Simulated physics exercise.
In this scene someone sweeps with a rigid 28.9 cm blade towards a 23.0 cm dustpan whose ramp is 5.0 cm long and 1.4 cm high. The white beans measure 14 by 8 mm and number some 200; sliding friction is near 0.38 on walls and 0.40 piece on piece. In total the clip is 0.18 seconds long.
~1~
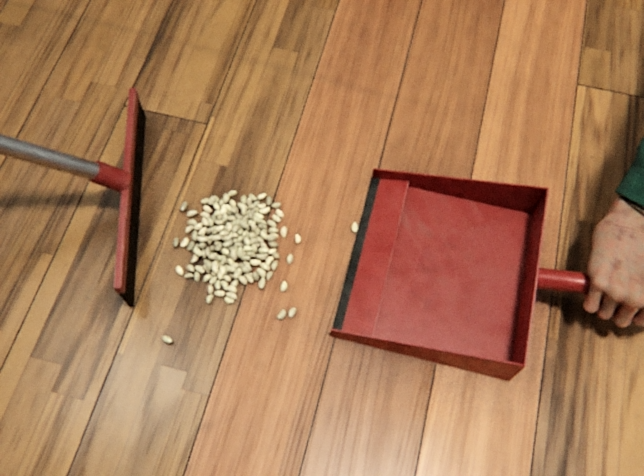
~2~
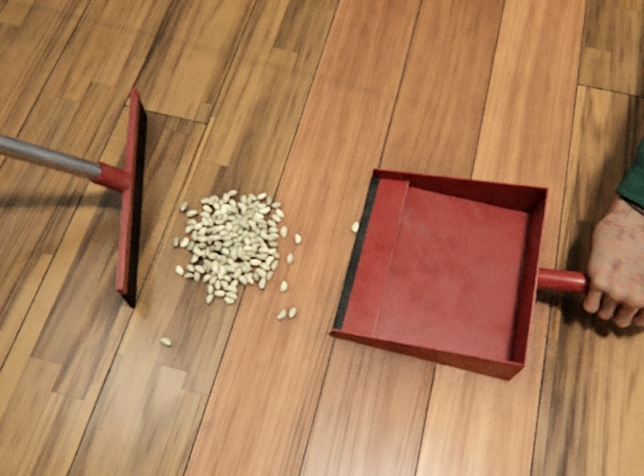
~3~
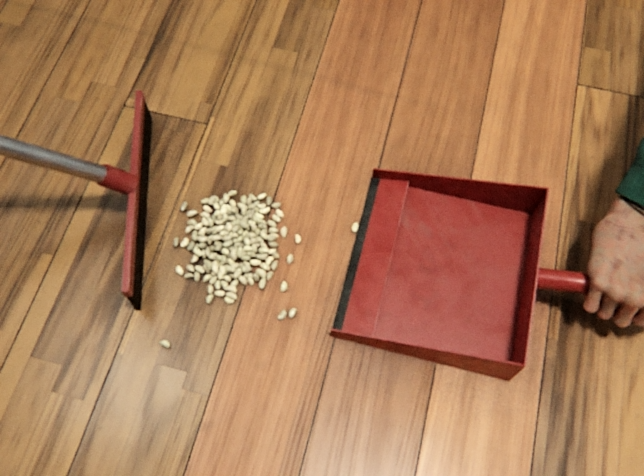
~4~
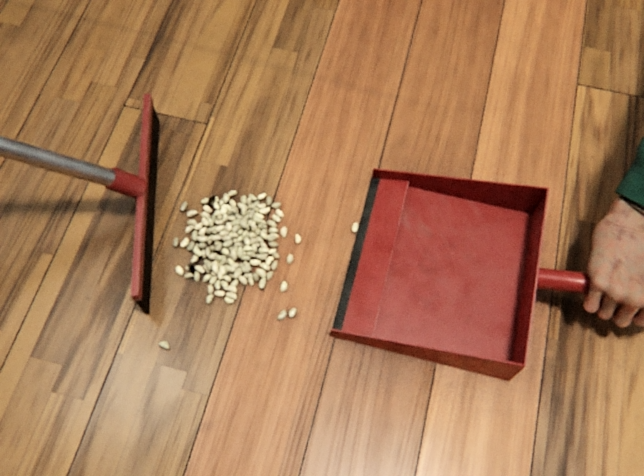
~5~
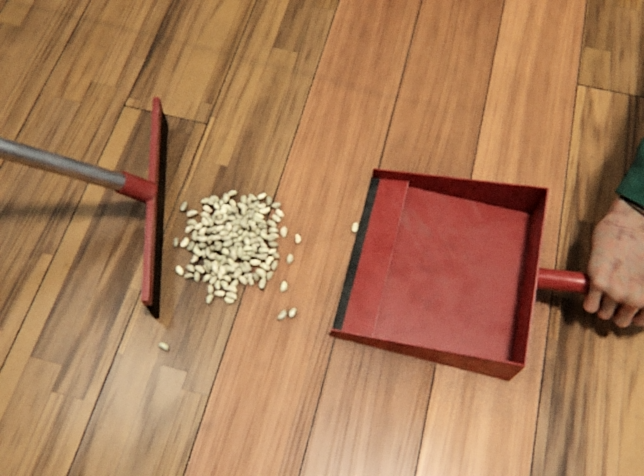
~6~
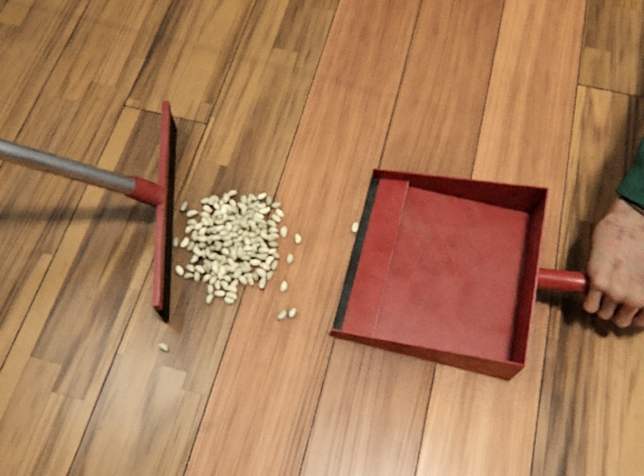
On a wooden floor, a red blade sliding slowly right towards a pile of white beans, a hand holding a red dustpan still.
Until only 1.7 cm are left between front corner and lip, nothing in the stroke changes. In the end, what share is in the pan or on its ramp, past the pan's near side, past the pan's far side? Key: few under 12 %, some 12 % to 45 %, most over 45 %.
In the pan or on its ramp = few, past the pan's near side = few, past the pan's far side = few.
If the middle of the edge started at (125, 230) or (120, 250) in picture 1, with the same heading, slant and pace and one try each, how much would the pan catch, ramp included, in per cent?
Estimates: 0 percent and 0 percent.
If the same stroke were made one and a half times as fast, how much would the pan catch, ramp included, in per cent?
In that case roughly 10 percent.
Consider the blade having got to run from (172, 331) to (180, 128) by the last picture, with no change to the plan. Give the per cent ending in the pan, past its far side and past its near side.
Per cent by place - pan 0, far side 0, near side 10.
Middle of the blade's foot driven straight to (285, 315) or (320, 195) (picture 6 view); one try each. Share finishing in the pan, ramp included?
Some 0 and 25 per cent.
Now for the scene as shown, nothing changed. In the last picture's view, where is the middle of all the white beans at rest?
I'd say roughly (327, 257).
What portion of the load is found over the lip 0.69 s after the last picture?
Roughly 5 % by then.
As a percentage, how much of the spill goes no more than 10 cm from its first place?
It comes to near 15 percent.
Then, 0.25 s after the last picture, middle of the blade 15 cm from the lip; 0 % over the lip, far side 0 %, near side 0 %.
Then, 0.41 s after the last picture, middle of the blade 9 cm from the lip; 0 % over the lip, far side 0 %, near side 5 %.
Then, 0.69 s after the last picture, middle of the blade 6 cm from the lip; 5 % over the lip, far side 0 %, near side 5 %.
In the end, pan 5 %, near side 5 %, far side 5 %, in front of the lip or behind the blade 90 %.
